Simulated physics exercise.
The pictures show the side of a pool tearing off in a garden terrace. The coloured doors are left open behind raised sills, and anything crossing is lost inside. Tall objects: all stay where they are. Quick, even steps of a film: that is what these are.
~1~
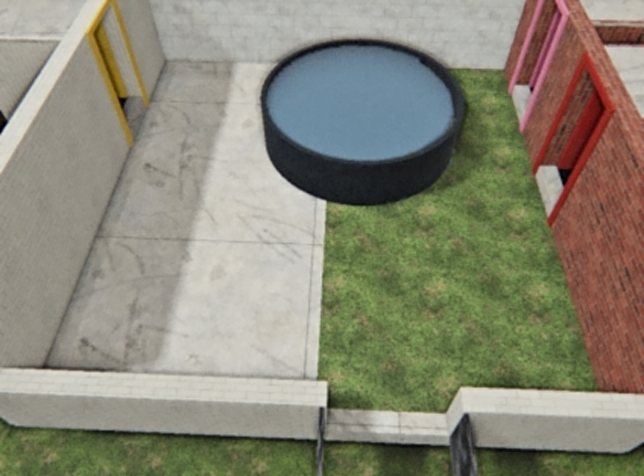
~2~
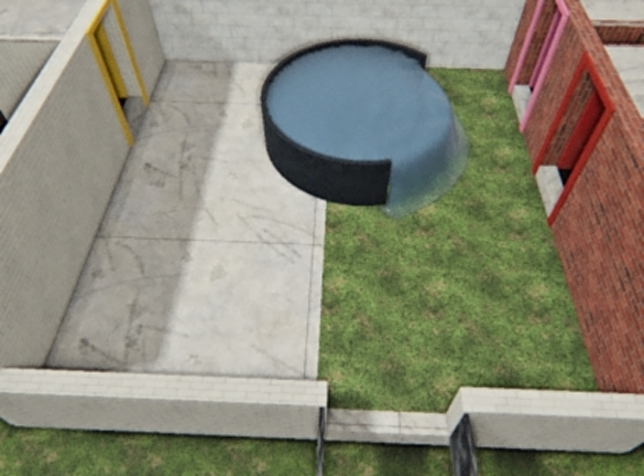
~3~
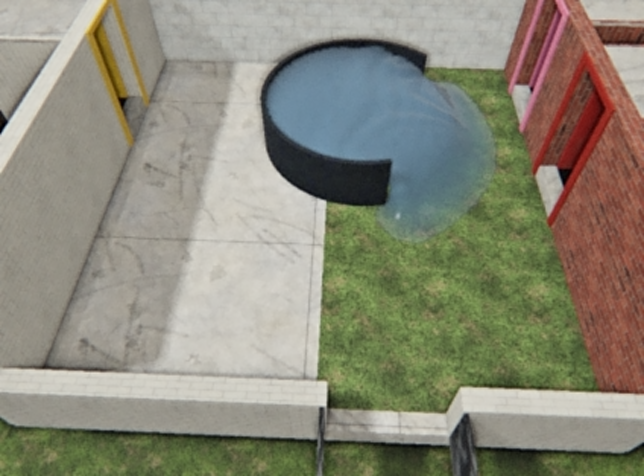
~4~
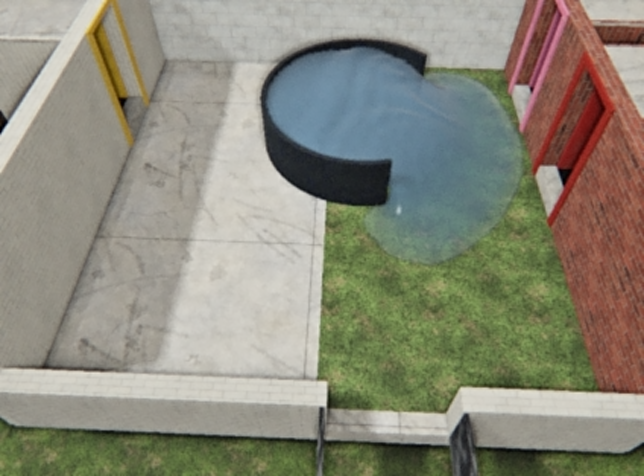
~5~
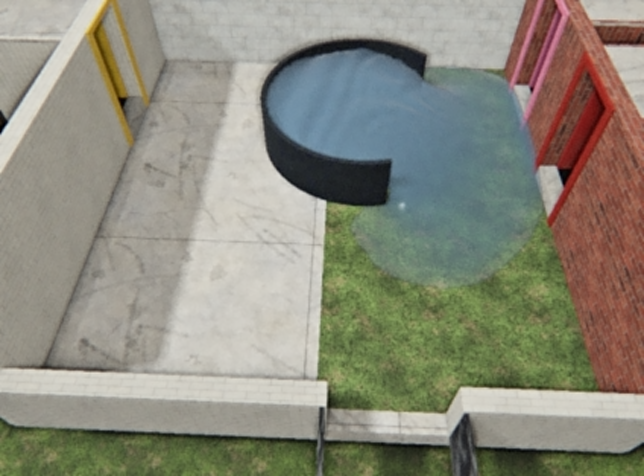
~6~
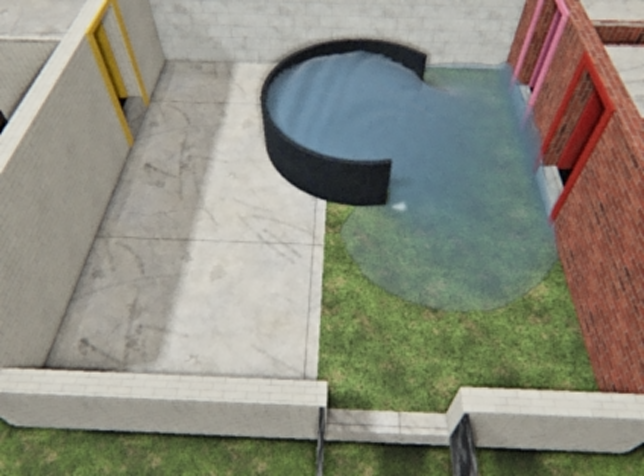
A walled garden terrace, half pale concrete and half grass, is seen from high above by a still camera. A round, dark-sided pool of blue water stands near the back wall, with a yellow-framed doorway on the left and pink and red ones in the brick wall on the right. The pool's right side tears away, and water pours through the gap, fanning across the grass to the brick wall and toward the front.
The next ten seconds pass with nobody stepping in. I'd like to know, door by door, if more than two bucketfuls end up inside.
Here it is: The pink door lets in more than two bucketfuls, the yellow door lets in two bucketfuls or fewer, the red door lets in more than two bucketfuls.
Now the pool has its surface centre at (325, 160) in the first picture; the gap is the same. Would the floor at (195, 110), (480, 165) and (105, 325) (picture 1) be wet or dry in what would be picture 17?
Going through the three places: Out of reach, in the spill, out of reach.
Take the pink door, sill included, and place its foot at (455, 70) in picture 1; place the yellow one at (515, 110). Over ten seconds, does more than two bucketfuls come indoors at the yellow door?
Afterwards, the yellow one gets past the mark.
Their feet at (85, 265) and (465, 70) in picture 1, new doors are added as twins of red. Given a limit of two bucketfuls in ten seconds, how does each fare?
Well, the first one doesn't reach it and the other one overshoots.
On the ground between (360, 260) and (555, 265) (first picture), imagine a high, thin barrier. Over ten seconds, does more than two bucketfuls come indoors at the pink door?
One by one: The pink door goes over.
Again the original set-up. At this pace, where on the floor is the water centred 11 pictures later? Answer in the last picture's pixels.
The spot I would choose is (439, 168).
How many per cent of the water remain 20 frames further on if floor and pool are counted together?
Roughly 90 %.
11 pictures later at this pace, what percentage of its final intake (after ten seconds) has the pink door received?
Close to 65 %.
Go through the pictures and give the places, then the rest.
The round pool at (361, 98) is whole and still, in the first frame.
Water pours out at (450, 143) and has run to (394, 215), in the second frame.
The front is at a hidden place, out from the gap at (450, 145), in the third frame.
The front is at (405, 256), out from the gap at (449, 147), in the fourth frame.
Water pours out at (449, 148) and has run to (470, 68), in the fifth frame.
The front is at (437, 303), out from the gap at (449, 148), in the sixth frame.
A moment on, water covers 35 % of the floor; the pink door over two buckets in, the yellow door not reached, the red door over two buckets in.
Next, water covers 40 % of the floor; the pink door far over two buckets in, the yellow door not reached, the red door far over two buckets in.
Then, water covers 55 % of the floor; the pink door far over two buckets in, the yellow door not reached, the red door far over two buckets in.
Later, water covers 95 % of the floor; the pink door far over two buckets in, the yellow door wet at the sill, nothing in, the red door far over two buckets in.
In the end, water covers 100 % of the floor; the pink door far over two buckets in, the yellow door wet at the sill, nothing in, the red door far over two buckets in.
